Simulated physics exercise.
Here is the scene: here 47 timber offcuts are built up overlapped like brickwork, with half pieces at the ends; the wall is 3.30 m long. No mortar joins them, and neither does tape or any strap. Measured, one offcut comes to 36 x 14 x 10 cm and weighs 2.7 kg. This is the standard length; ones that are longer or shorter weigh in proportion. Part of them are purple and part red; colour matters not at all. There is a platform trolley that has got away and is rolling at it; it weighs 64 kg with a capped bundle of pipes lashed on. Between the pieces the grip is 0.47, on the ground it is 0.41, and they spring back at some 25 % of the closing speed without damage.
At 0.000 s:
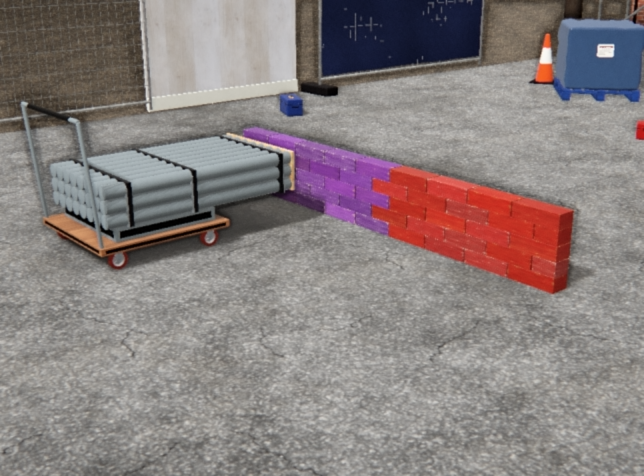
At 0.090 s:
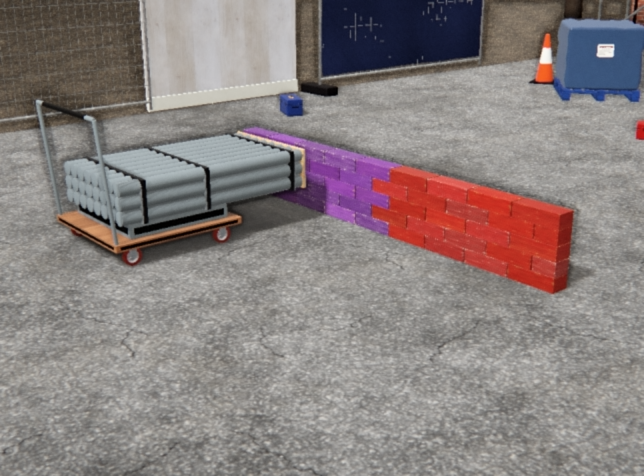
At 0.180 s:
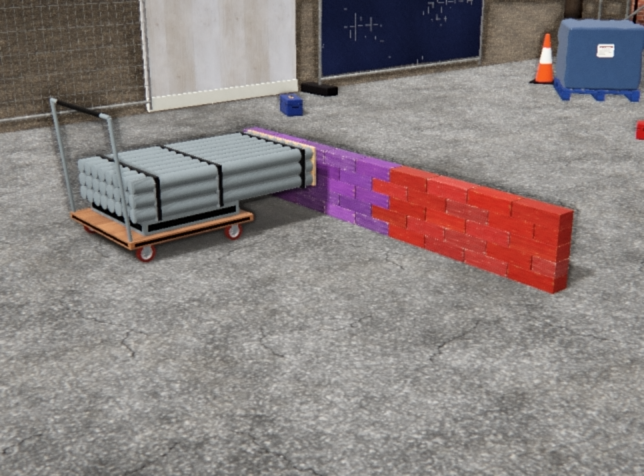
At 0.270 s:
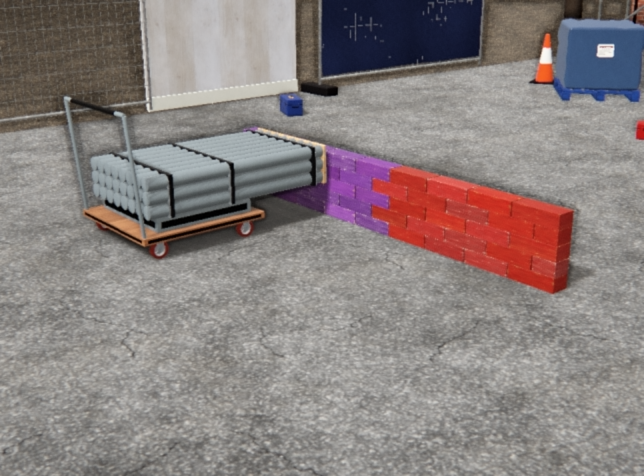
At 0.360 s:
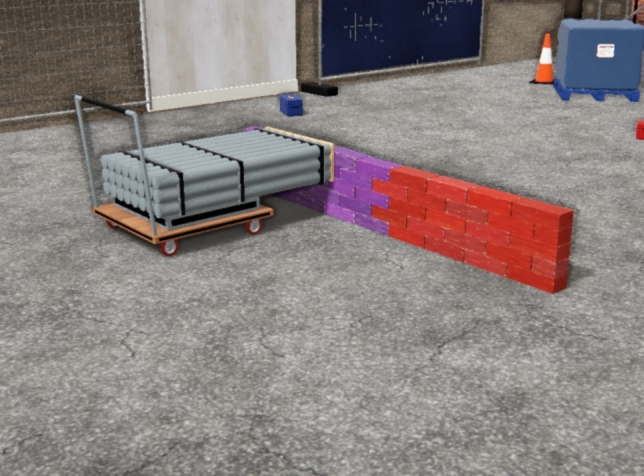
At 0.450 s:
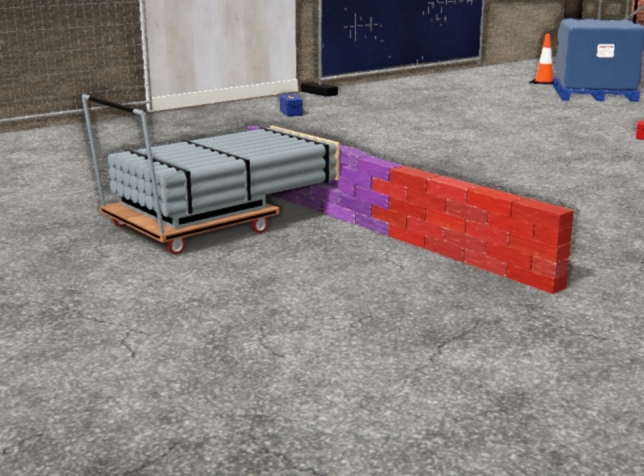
A long, low wall of overlapped blocks, purple on the left and red on the right, stands across a grey paved yard, seen from slightly above by a still camera. To its left is an orange-decked platform trolley stacked with strapped grey tubes, with a traffic cone and a blue container behind at right. The trolley rolls slowly rightward, and its overhanging load closes on the purple section and pushes into it.
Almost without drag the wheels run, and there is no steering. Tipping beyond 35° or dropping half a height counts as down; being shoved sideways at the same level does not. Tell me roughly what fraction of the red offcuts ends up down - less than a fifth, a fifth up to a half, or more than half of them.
Down at the end: Less than a fifth.
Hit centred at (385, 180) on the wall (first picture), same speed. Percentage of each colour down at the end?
Down at the end: Red 40 percent, purple 30 percent.
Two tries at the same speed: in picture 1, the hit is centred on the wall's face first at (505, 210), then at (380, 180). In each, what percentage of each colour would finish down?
First try then second: Red 70 and 30, purple 0 and 30 per cent.
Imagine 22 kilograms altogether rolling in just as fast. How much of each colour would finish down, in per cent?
Red 0, purple 0 per cent.
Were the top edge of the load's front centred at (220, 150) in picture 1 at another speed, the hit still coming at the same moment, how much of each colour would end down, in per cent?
You'd end up with red at 0 per cent down and purple at 60 per cent.
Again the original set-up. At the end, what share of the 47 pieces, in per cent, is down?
Estimate: Close to 35%.
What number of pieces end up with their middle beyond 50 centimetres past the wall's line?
Around 8 of them.
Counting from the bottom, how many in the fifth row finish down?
Row tally: 5.
Around 0.64 s, load 18 cm past the wall's line, still rolling; none of the 22 red offcuts down (12 of 47 in all colours); top red offcut unmoved; top purple offcut tipped 41°, 54 mm lower.
Around 0.88 s, load 28 cm past the wall's line, still rolling; none of the 22 red offcuts down (16 of 47 in all colours); top red offcut unmoved; top purple offcut upside down.
Finally (1.7 s), load 54 cm past the wall's line, still rolling; none of the 22 red offcuts down (16 of 47 in all colours); top red offcut unmoved; top purple offcut 41 cm lower. That is 0 per cent. Seen by the last camera, middles, top red offcut near (414, 179), top purple offcut near (327, 160).
